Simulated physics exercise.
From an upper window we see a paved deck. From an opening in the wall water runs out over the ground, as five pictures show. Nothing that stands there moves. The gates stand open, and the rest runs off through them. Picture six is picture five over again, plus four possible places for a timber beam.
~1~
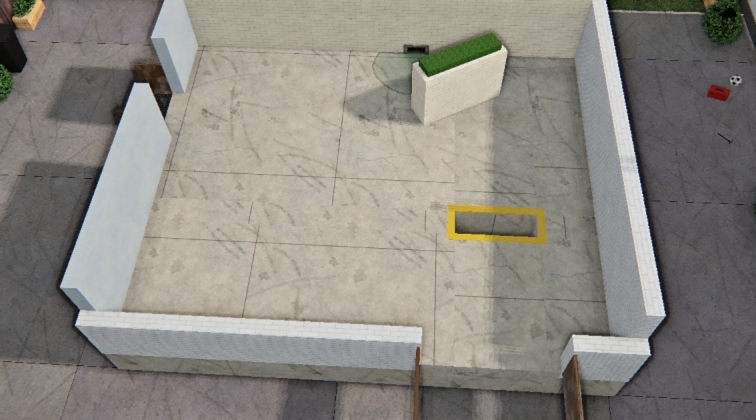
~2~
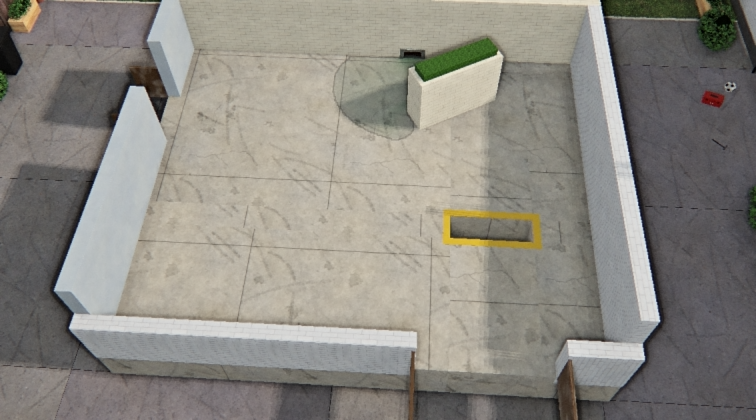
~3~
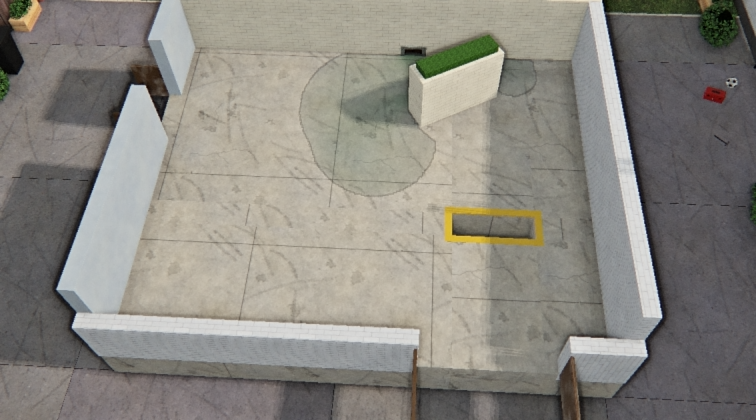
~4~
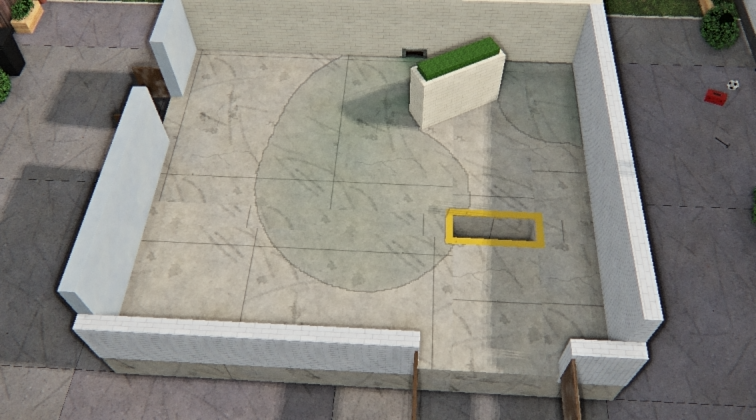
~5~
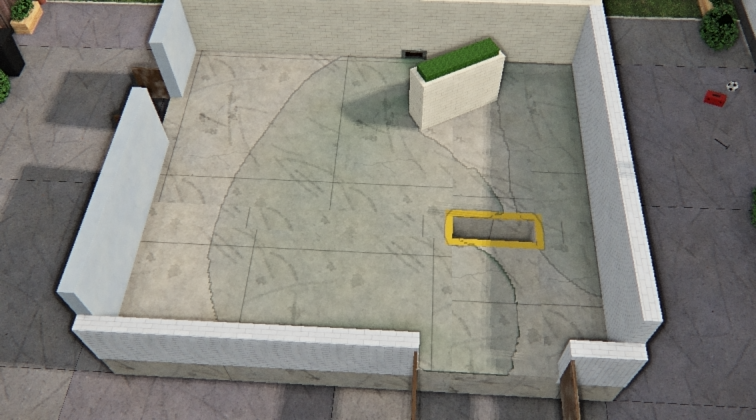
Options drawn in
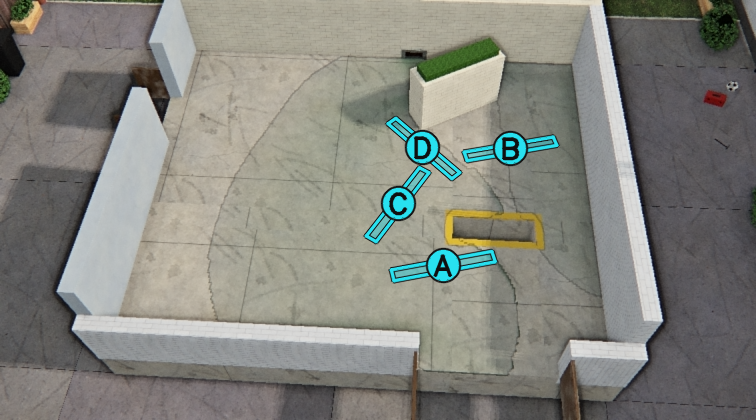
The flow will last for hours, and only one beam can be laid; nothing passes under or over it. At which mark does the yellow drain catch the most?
The answer is place A.
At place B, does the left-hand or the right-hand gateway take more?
The right gate.
In cyan, A from (392, 275) to (493, 256); B from (465, 156) to (555, 141); C from (371, 238) to (424, 170); D from (391, 121) to (455, 175).
For place A, about 21 % of the stream goes into the yellow drain, about 78 % out by the gates.
For place B, about 12 % of the stream goes into the yellow drain, about 87 % out by the gates.
For place C, about 10 % of the stream goes into the yellow drain, about 89 % out by the gates.
For place D, about 12 % of the stream goes into the yellow drain, about 87 % out by the gates.
